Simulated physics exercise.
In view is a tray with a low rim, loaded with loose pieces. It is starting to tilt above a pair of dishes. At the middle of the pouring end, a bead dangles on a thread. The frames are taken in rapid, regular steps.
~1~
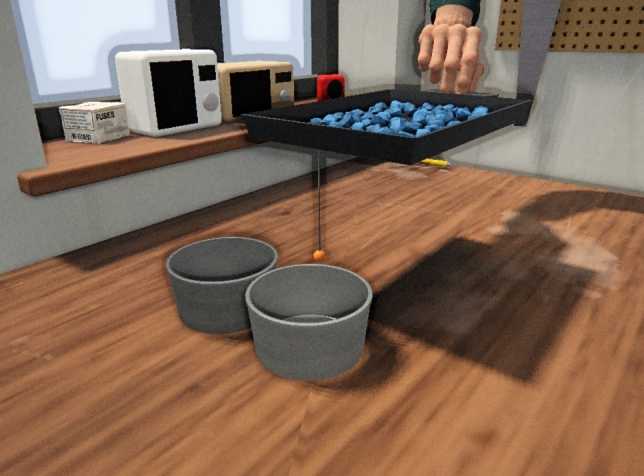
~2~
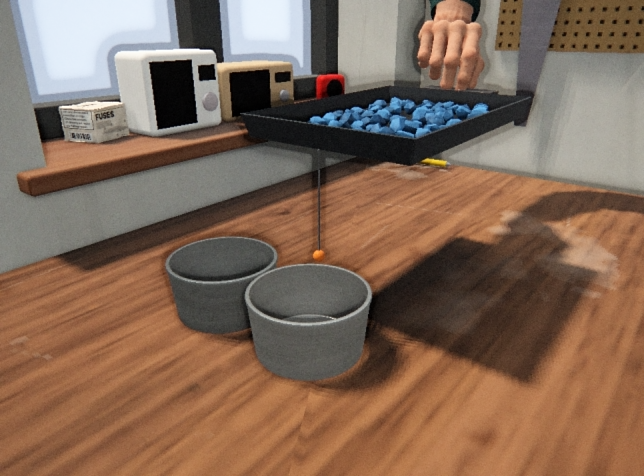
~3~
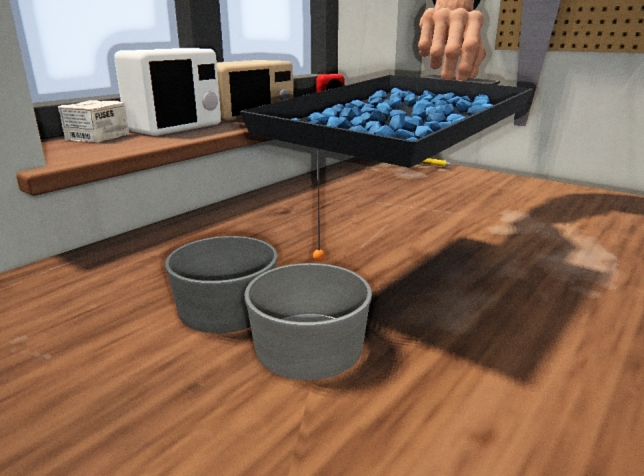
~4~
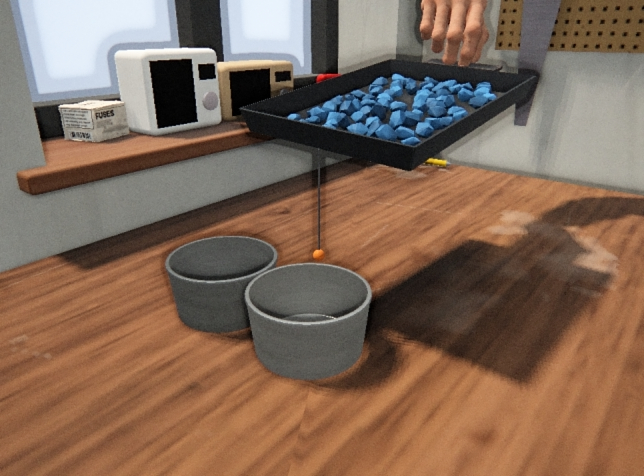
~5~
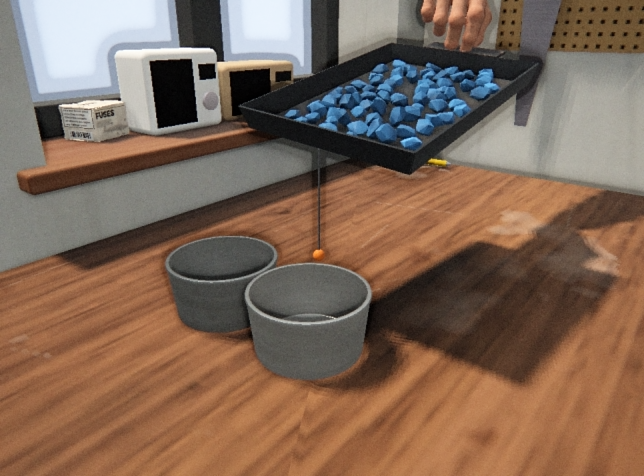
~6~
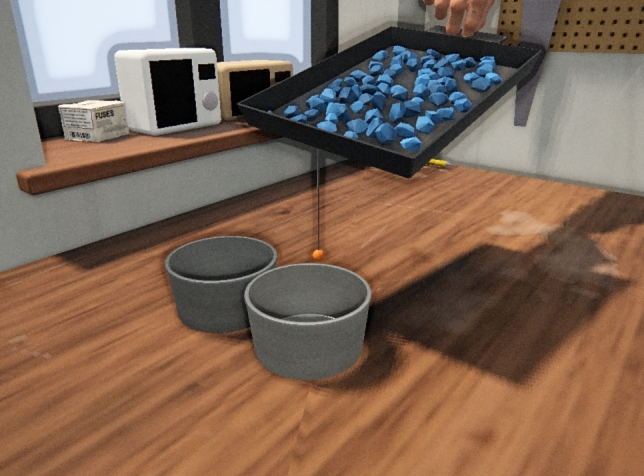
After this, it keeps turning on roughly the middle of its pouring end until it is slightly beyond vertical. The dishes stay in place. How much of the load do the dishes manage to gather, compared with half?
They gather less than half of it.
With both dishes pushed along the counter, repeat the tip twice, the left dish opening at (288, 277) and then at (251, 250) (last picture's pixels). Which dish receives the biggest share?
Placement one: The right-positioned dish. Placement two: The right-positioned dish.
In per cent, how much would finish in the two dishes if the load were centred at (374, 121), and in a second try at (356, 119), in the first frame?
Estimates in order: 30 percent, 30 percent.
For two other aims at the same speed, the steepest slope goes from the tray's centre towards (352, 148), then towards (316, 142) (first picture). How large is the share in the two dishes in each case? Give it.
50 % and 90 %.
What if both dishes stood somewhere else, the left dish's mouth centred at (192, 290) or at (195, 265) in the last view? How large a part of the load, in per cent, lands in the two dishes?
Roughly 10 % and 20 %.
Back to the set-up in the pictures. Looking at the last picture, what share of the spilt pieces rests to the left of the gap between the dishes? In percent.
Left share: Close to 0 %.
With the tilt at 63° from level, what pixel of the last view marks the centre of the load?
In the last view, the load is centred close to (383, 129).
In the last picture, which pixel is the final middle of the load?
It settles centred around (374, 379).
Shortly afterwards, tray tipped steeply; all but a few on the tray; only a few in the air.
Next, tray tipped past a quarter turn; a little on the tray; near a quarter in the right dish; near two thirds outside both; a little in the air.
Some moments later, tray tipped past a quarter turn; near a quarter in the right dish; the bulk outside both.
In the end, tray tipped past a quarter turn; near a quarter in the right dish; none at all in the left dish; the bulk outside both.
